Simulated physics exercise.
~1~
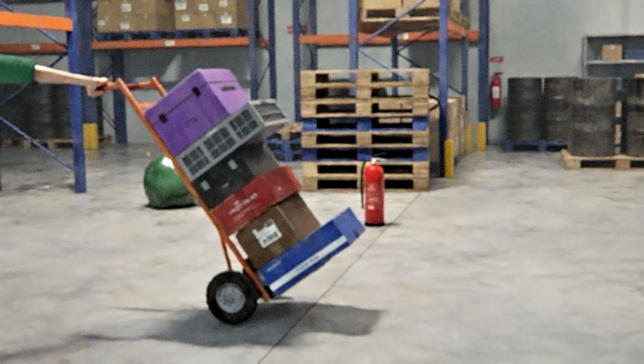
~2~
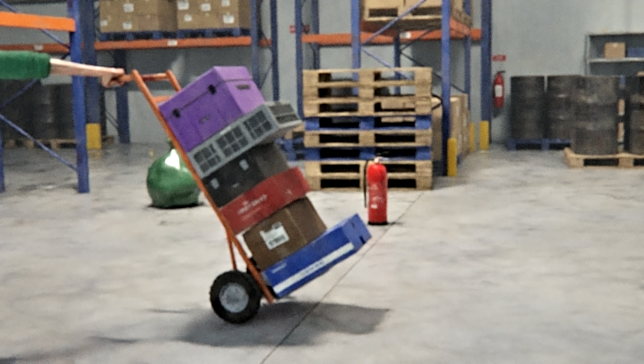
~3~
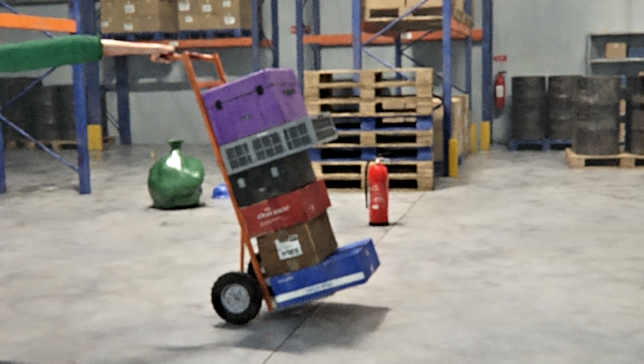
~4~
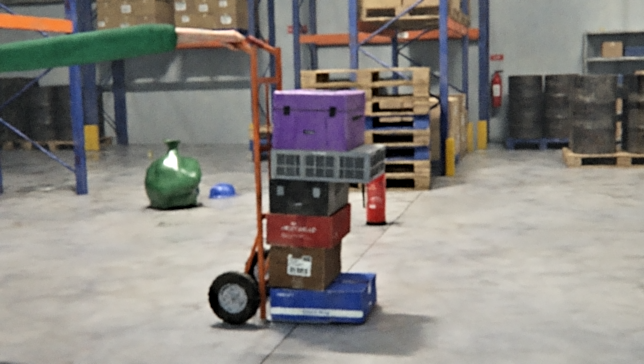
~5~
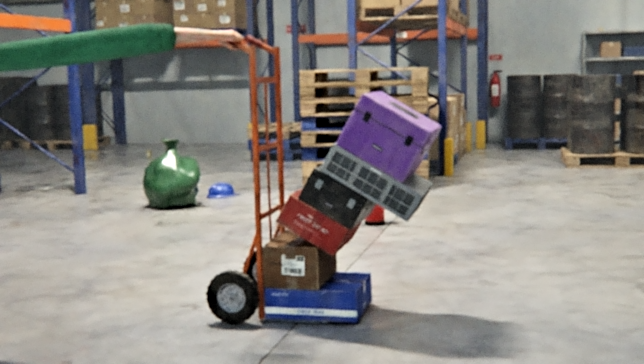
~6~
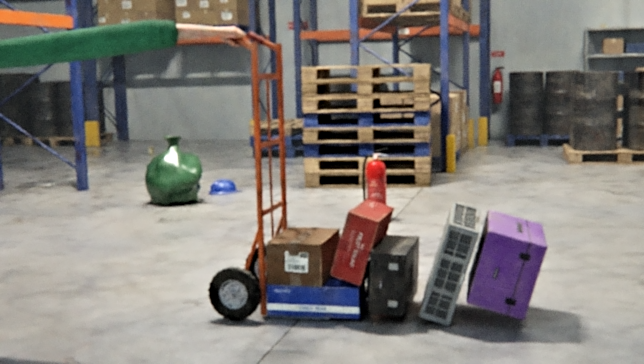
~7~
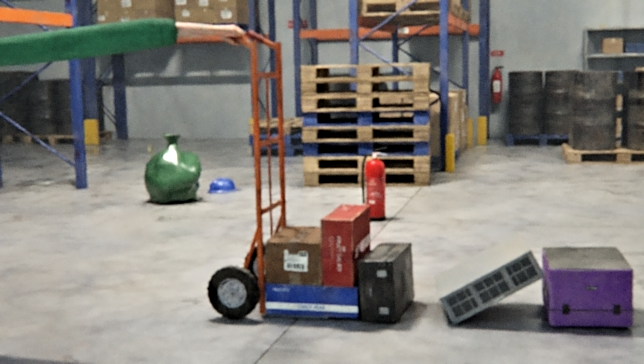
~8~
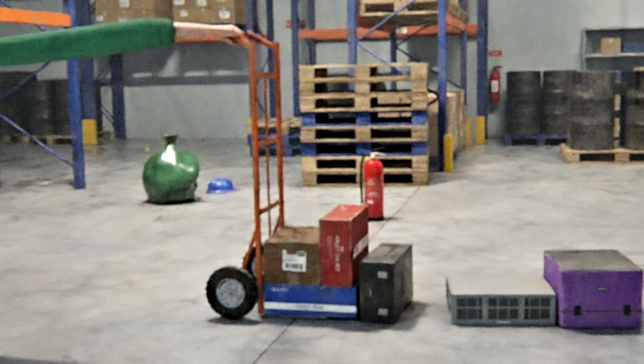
In a warehouse, a green-sleeved arm swinging a loaded hand truck upright, four upper items toppling right, brown and blue boxes staying.
